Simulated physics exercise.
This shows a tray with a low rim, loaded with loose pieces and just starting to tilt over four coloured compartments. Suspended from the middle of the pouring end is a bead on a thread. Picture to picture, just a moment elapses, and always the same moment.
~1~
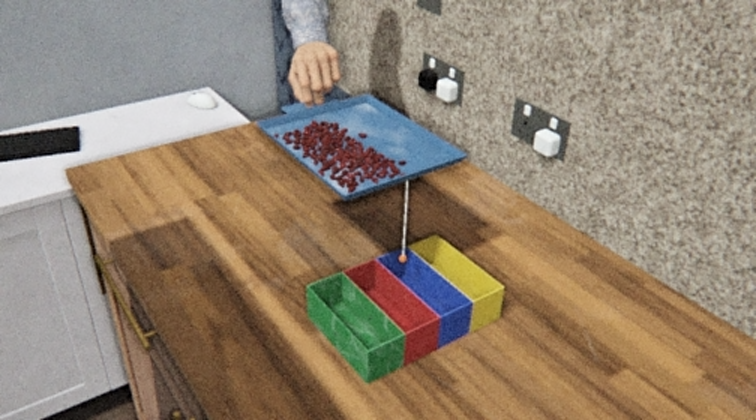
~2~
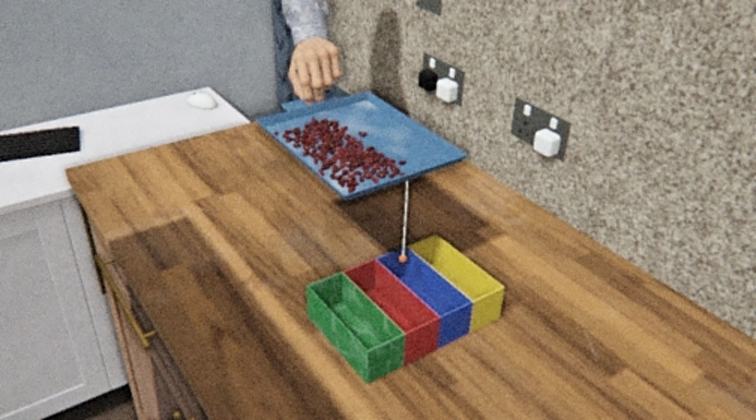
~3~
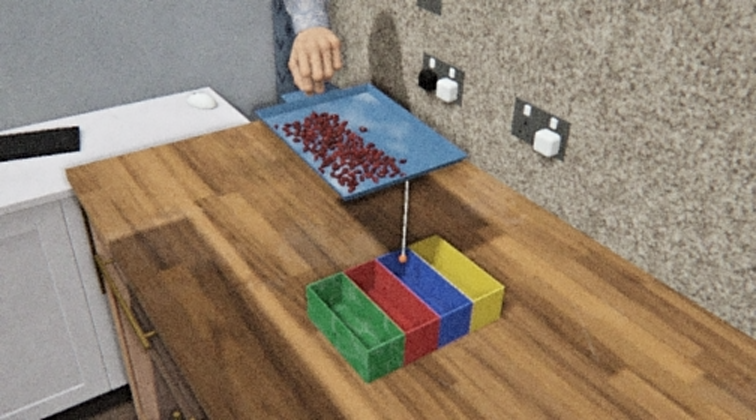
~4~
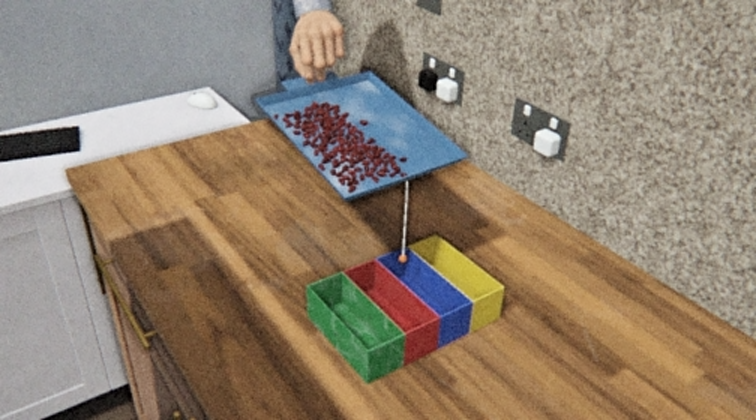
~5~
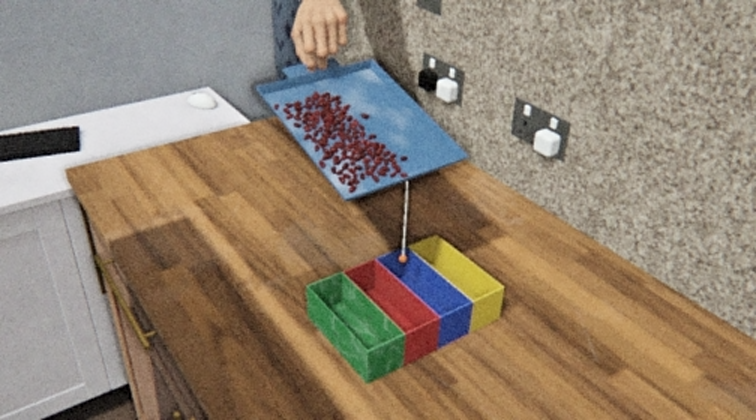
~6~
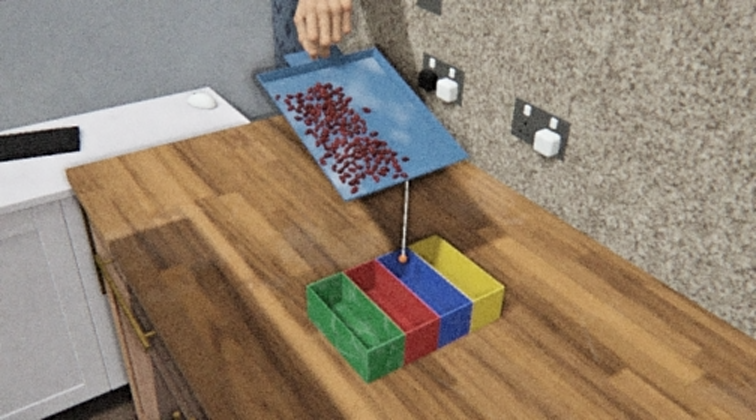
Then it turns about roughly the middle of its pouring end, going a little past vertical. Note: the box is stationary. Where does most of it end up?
Most ends up in the red cell.
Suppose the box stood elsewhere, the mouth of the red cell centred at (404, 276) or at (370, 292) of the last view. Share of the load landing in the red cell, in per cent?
I'd say about 30 percent, followed by about 40 percent.
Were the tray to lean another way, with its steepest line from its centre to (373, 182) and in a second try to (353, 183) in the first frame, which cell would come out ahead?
In order, it comes out as green and that green cell.
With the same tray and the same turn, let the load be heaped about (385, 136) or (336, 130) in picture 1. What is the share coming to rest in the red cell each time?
20 and 30 per cent.
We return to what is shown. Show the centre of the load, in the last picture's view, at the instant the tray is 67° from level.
The middle of the pieces sits at roughly (389, 195).
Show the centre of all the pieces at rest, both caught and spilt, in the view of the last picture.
Resting centre, last picture - approx. (406, 333).
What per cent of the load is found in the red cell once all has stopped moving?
My best guess is about 40 in a hundred.
Soon after the last picture, tray tipped steeply; about half on the tray; a small part in the red cell; a stray few in the green cell; a stray few in the blue cell; about a third falling or outside the box.
A little later, tray tipped past a quarter turn; about a third in the red cell; about a quarter in the green cell; about a quarter in the blue cell; a small part in the yellow cell; a small part falling or outside the box.
Later still, tray tipped past a quarter turn; about a third in the red cell; about a quarter in the green cell; about a quarter in the blue cell; a small part in the yellow cell; a small part falling or outside the box.
At rest, tray tipped past a quarter turn; about a third in the red cell; about a quarter in the green cell; about a quarter in the blue cell; a small part in the yellow cell; a small part outside the box.
